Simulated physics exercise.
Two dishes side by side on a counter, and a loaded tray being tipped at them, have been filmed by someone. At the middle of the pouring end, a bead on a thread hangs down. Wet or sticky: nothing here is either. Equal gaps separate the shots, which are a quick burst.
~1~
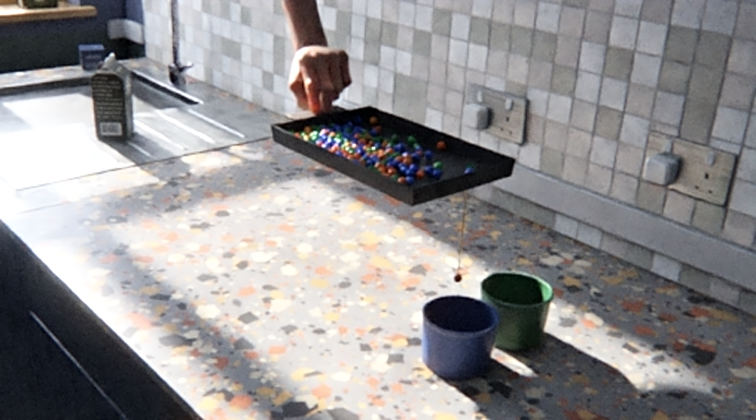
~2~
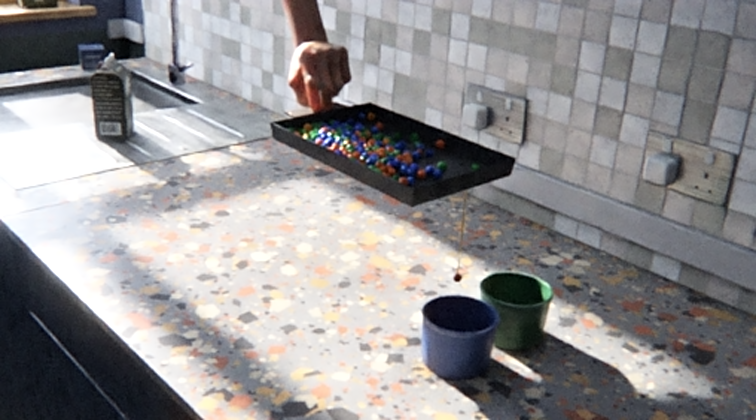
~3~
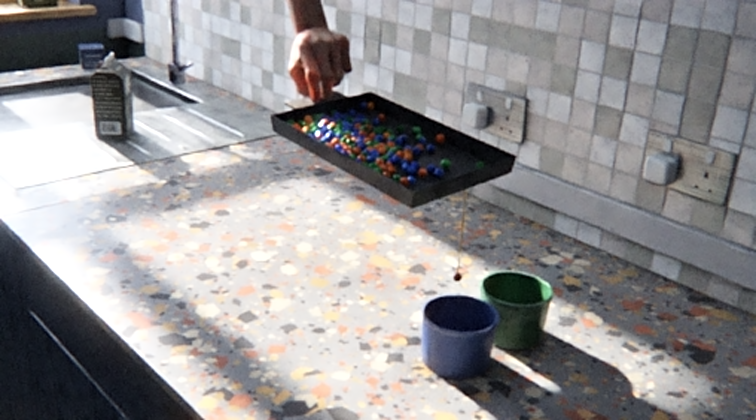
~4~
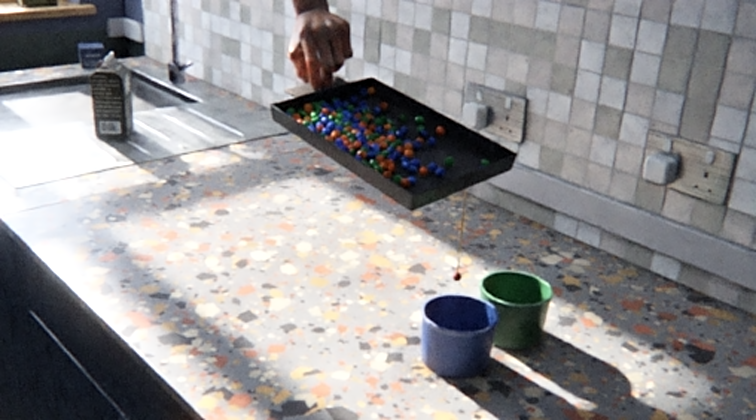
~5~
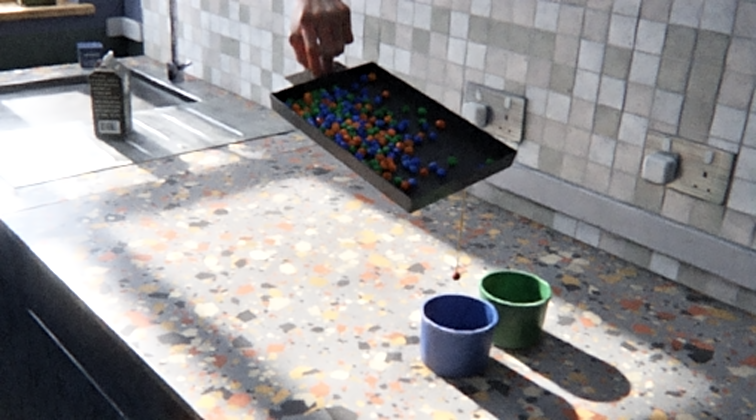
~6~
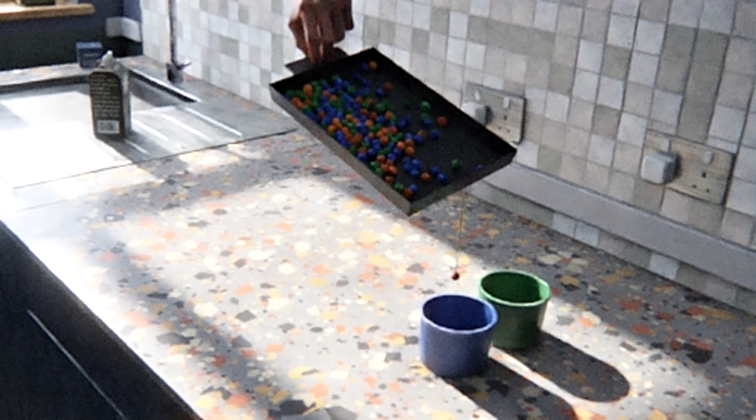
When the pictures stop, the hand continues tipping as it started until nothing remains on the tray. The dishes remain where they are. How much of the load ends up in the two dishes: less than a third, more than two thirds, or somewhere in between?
The catch stays below a third.
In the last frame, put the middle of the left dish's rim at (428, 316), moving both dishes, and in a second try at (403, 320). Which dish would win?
On the first try it would be the one to the left, on the second the one to the left.
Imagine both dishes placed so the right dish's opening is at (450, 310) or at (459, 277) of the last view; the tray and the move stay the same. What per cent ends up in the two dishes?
In turn 50 and 40 in a hundred.
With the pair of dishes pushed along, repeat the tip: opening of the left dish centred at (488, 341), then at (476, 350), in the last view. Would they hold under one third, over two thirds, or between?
Try 1 - under a third; try 2 - under a third.
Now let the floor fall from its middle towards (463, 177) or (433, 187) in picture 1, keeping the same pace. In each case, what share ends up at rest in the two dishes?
You'd get 80 per cent the first time and 50 per cent the second time.
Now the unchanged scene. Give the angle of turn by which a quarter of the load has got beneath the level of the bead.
85°, roughly.
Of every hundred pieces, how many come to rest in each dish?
Left dish around 20 percent; right dish around 0 percent.
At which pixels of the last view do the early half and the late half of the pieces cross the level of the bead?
It goes through near (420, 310) first, then near (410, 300).
Soon, tray tipped steeply; nearly all on the tray; a stray few outside both; a small part in the air.
A while on, tray tipped past a quarter turn; a small part on the tray; about a quarter in the left dish; about two thirds outside both; a small part in the air.
Towards the end, tray tipped past a quarter turn; about a quarter in the left dish; a stray few in the right dish; most outside both.
Finally, tray tipped past a quarter turn; about a quarter in the left dish; a stray few in the right dish; most outside both.
